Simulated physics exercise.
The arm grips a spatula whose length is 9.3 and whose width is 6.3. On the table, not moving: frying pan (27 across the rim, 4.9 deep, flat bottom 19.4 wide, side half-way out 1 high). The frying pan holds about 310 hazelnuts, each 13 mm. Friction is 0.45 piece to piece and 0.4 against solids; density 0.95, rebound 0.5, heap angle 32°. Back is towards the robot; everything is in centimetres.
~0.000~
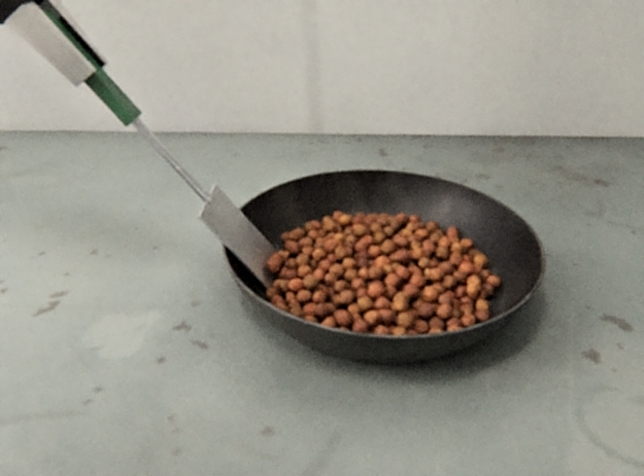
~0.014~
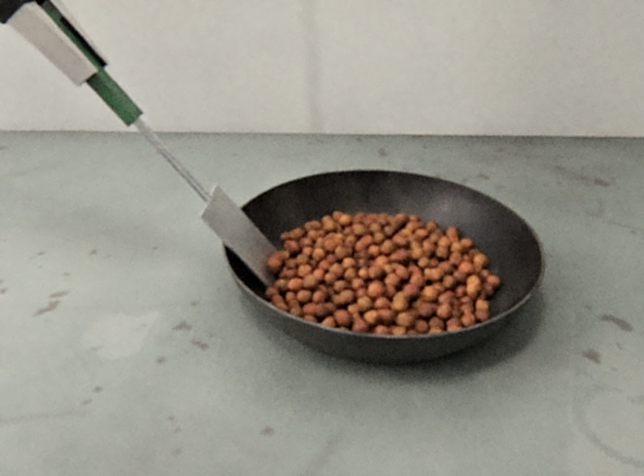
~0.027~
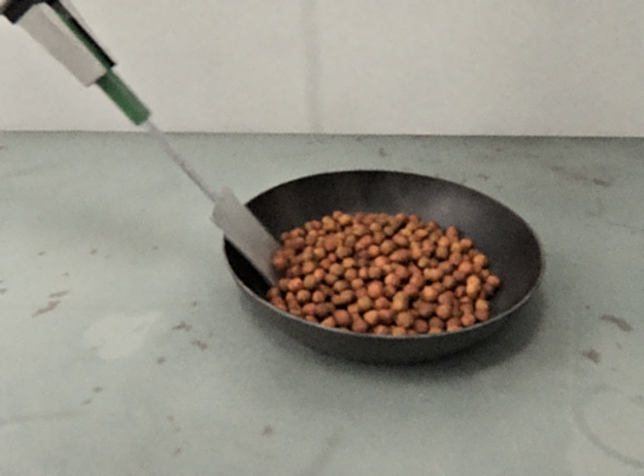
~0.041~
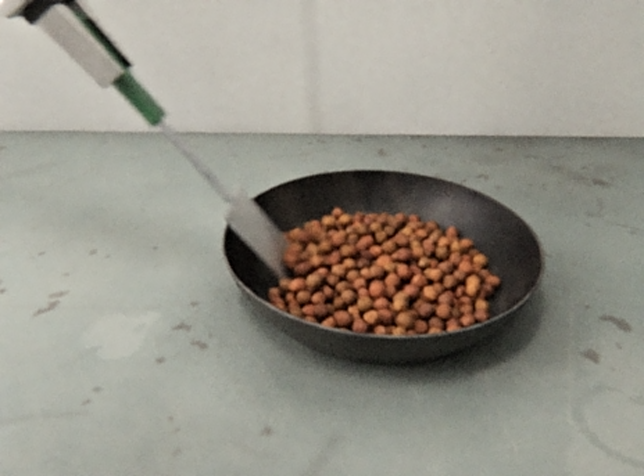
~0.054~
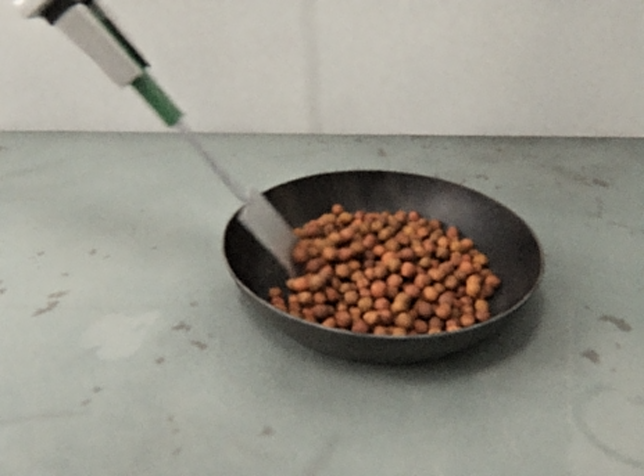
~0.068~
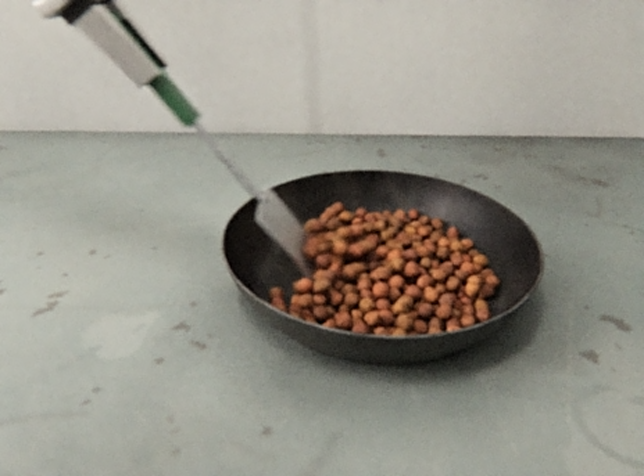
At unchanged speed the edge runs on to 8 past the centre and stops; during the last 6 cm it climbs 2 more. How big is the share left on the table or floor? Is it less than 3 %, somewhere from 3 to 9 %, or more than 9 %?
It is from 3 to 9 %.
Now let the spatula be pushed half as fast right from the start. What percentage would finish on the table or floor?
About 0 in a hundred.
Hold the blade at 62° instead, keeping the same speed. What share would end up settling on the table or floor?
Some 10 in a hundred.
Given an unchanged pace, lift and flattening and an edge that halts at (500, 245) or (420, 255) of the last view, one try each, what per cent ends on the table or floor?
Respectively about 20 and 0 percent end on the table or floor.
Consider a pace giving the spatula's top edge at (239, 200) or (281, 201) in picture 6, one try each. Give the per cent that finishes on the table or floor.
I'd estimate close to 0 and 15 in a hundred.
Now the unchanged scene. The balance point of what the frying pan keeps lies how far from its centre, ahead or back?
Roughly 4.0 cm ahead of the centre.
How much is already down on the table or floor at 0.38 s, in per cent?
It is near 4 percent.
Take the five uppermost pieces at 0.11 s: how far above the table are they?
5 cm or so.
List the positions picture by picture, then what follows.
Spatula top edge at (207, 199), sloping 54°; upper third of the load around (376, 261), from x 275 to 495, top at y 220; 311 in the frying pan, in the first frame.
Spatula top edge at (209, 199), sloping 54°; upper third of the load around (376, 261), from x 275 to 495, top at y 220, in the second frame.
Spatula top edge at (217, 199), sloping 54°; upper third of the load around (376, 262), from x 275 to 495, top at y 220, in the third frame.
Spatula top edge at (231, 200), sloping 54°; upper third of the load around (369, 259), from x 275 to 495, top at y 215, in the fourth frame.
Spatula top edge at (246, 200), sloping 54°; upper third of the load around (367, 257), from x 275 to 495, top at y 210, in the fifth frame.
Spatula top edge at (262, 201), sloping 54°; upper third of the load around (369, 256), from x 275 to 490, top at y 210; 311 in the frying pan, in the sixth frame.
After 0.11 s, sloping 54°, highest piece 6 above the table; 311 in the frying pan.
After 0.15 s, sloping 54°, highest piece 7 above the table; 311 in the frying pan.
After 0.38 s, sloping 54°, highest piece 6 above the table; 293 in the frying pan, 14 on the table or floor, 4 on the blade or in flight.
After 1.42 s, sloping 54°, highest piece 5 above the table; 293 in the frying pan, 18 on the table or floor.
At rest, 293 in the frying pan, 18 on the table or floor. That is 6 % on the table or floor.
